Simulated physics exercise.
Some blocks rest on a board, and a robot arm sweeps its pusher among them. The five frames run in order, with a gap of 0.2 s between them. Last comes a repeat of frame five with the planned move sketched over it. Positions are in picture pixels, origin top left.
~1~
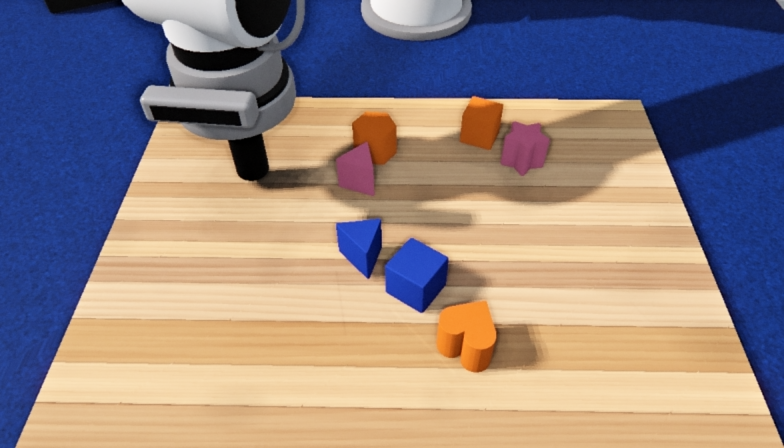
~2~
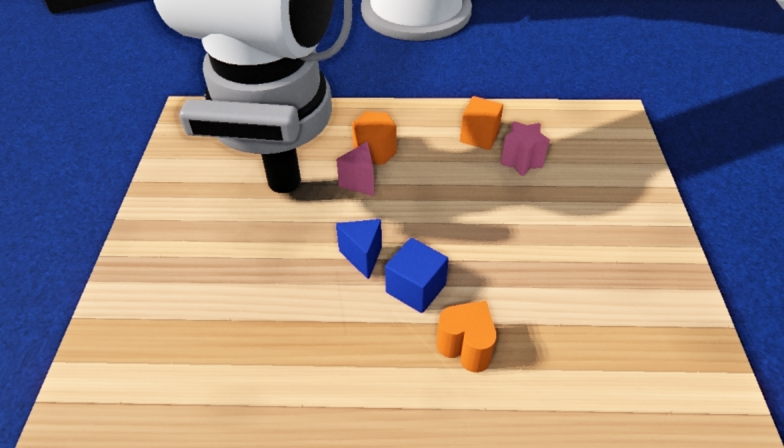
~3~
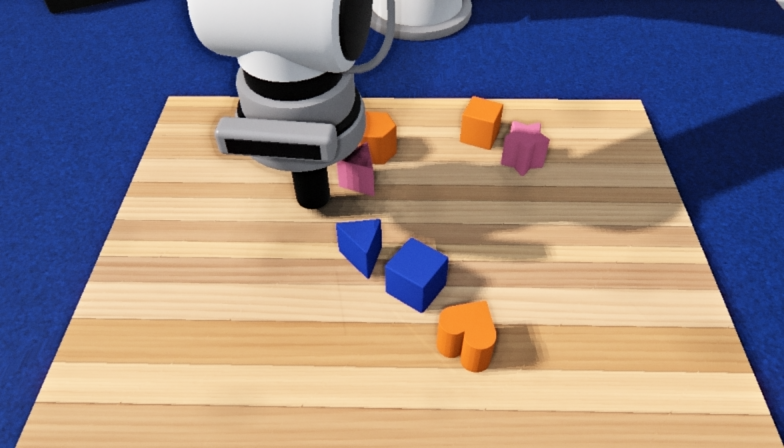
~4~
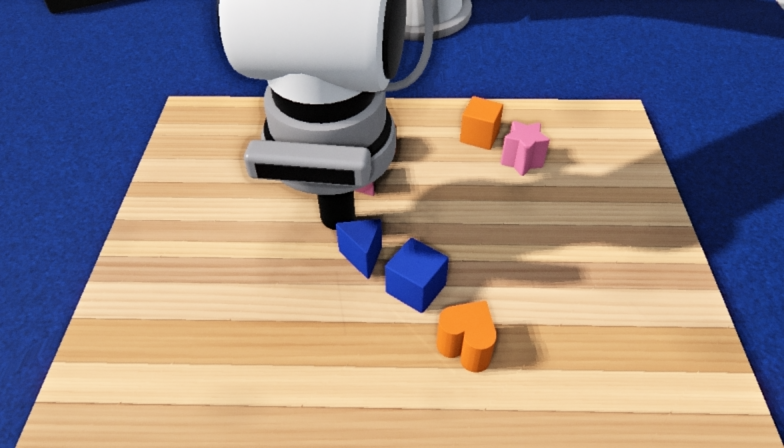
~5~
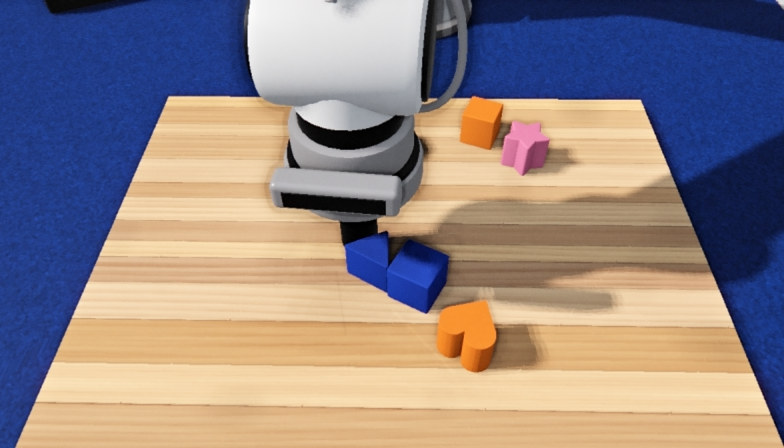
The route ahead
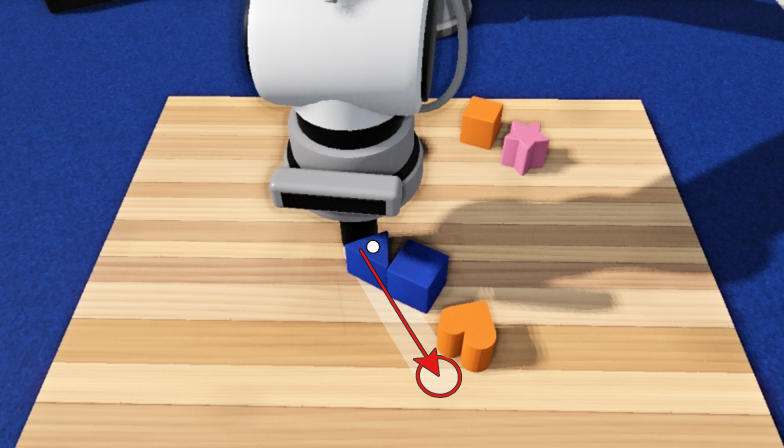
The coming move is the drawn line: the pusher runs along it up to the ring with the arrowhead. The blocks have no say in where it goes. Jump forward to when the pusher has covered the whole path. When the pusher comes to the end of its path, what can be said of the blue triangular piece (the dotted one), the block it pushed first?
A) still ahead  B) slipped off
B
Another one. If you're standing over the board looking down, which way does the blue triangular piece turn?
Answer: Clockwise.
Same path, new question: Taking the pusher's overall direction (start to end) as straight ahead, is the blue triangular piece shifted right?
Yes, it checks out.
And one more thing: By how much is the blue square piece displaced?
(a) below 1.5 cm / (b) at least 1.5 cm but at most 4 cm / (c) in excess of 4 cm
It's b.
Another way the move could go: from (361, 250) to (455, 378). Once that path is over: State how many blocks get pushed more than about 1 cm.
I'd say three or more blocks get moved.
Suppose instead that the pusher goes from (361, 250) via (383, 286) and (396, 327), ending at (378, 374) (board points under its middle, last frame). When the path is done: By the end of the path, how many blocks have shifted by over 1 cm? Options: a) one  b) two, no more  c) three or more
b.
Drawn move, straight from (361, 250) to (439, 376); the dot is on the blue triangular piece.
On the path given first. One third of the way, pusher (384, 280); blue triangular piece (392, 292); blue square piece (430, 271), turned 35° anticlockwise.
Two thirds of the way, pusher (410, 322); blue triangular piece (406, 338), turned 40° clockwise; blue square piece (443, 274), turned 50° anticlockwise.
At the end, pusher (440, 368); pink triangular piece still; blue triangular piece (405, 369), turned 75° clockwise; blue square piece (443, 274), turned 50° anticlockwise; orange heart-shaped block (488, 329), turned 40° anticlockwise.
